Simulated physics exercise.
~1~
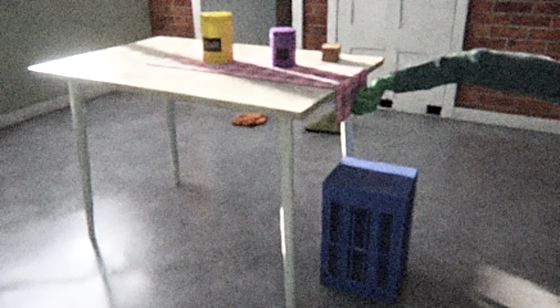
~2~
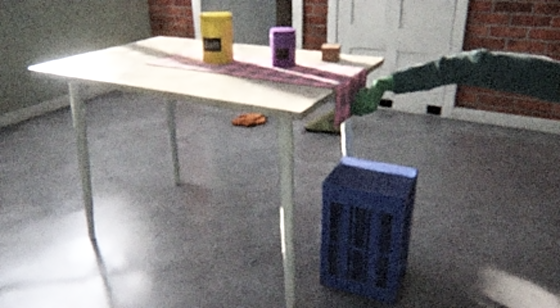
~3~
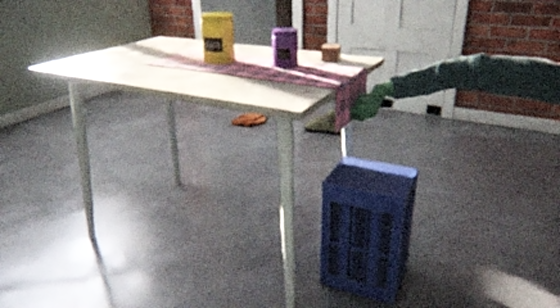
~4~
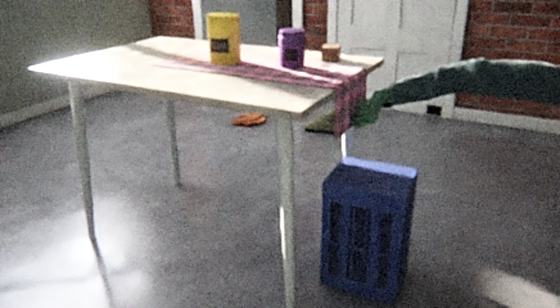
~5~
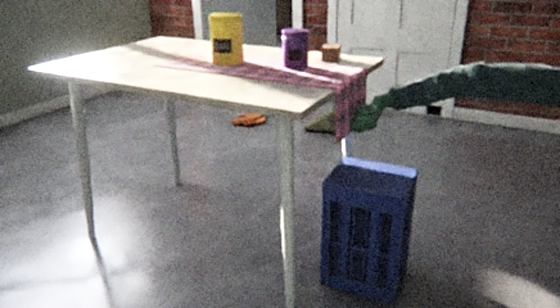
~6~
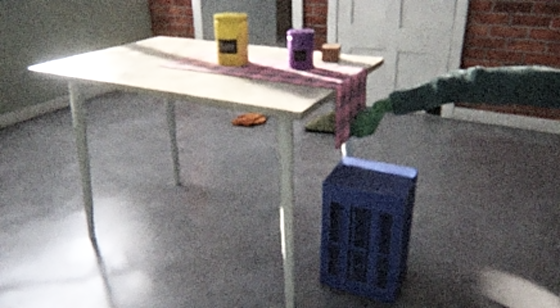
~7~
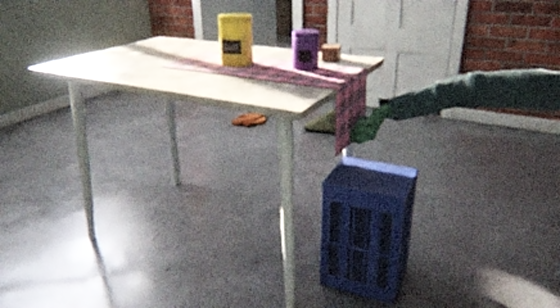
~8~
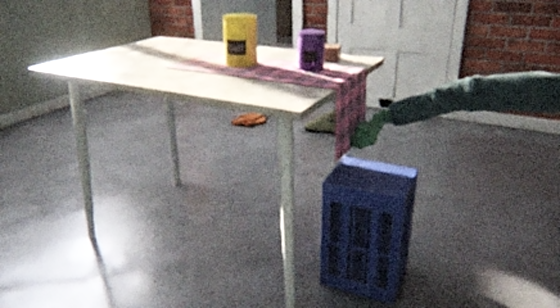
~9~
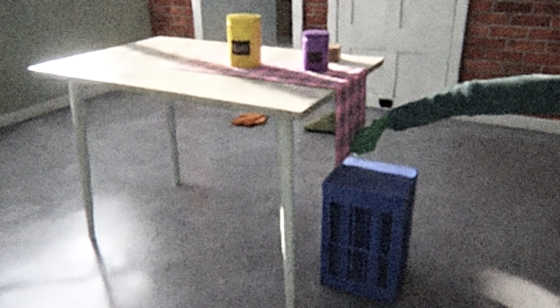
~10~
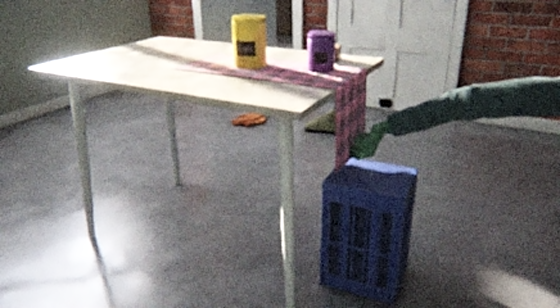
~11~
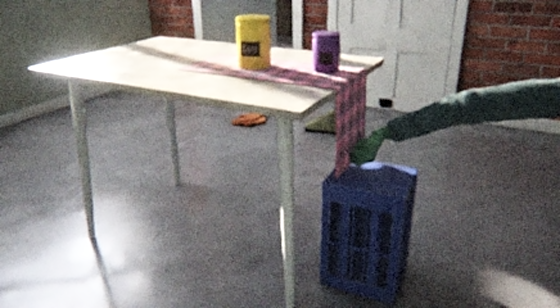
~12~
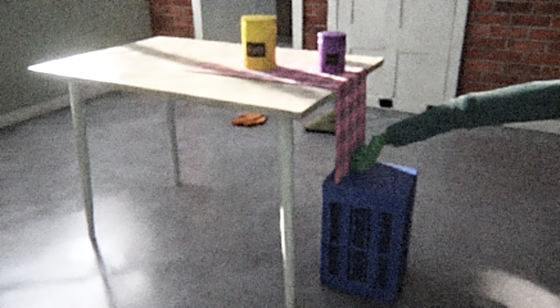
A green-sleeved arm slowly pulls the pink cloth down to the blue crate, dragging both canisters right.
